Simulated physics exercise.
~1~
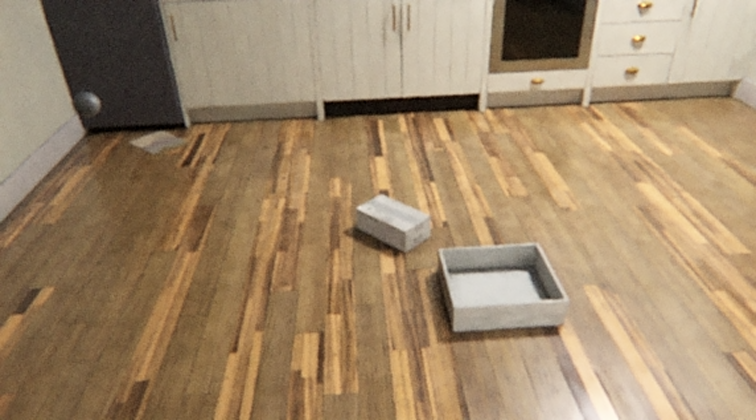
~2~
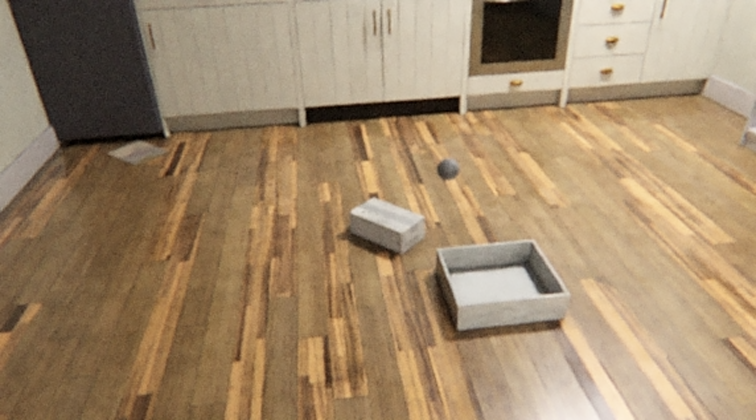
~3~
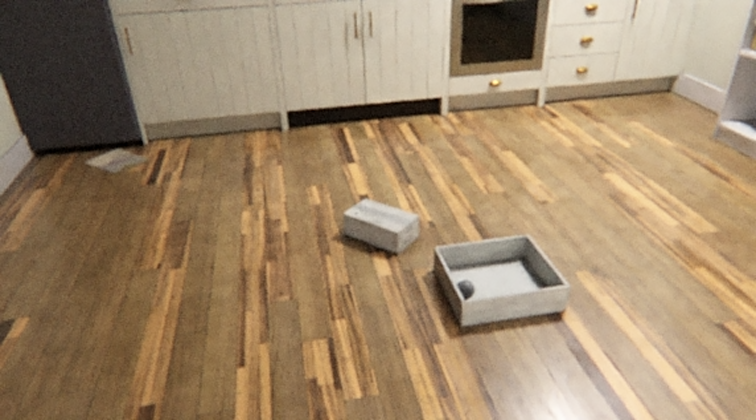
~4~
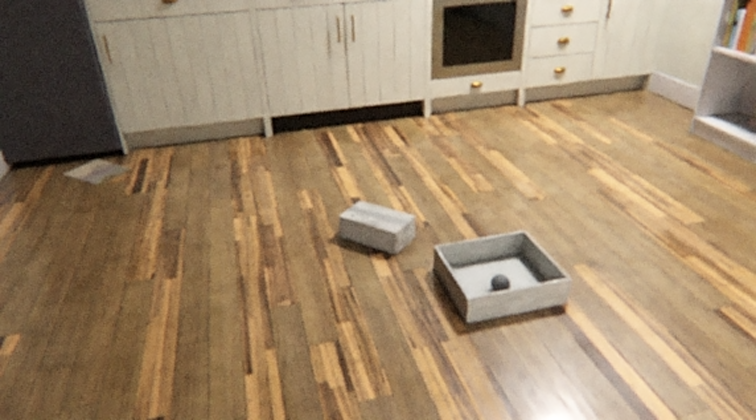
A small grey ball flies in from the left across a wood-floored kitchen, passes above and beyond a pale parcel, and drops into an open grey box, where it shifts slightly right and ends inside, while the parcel stays in place.
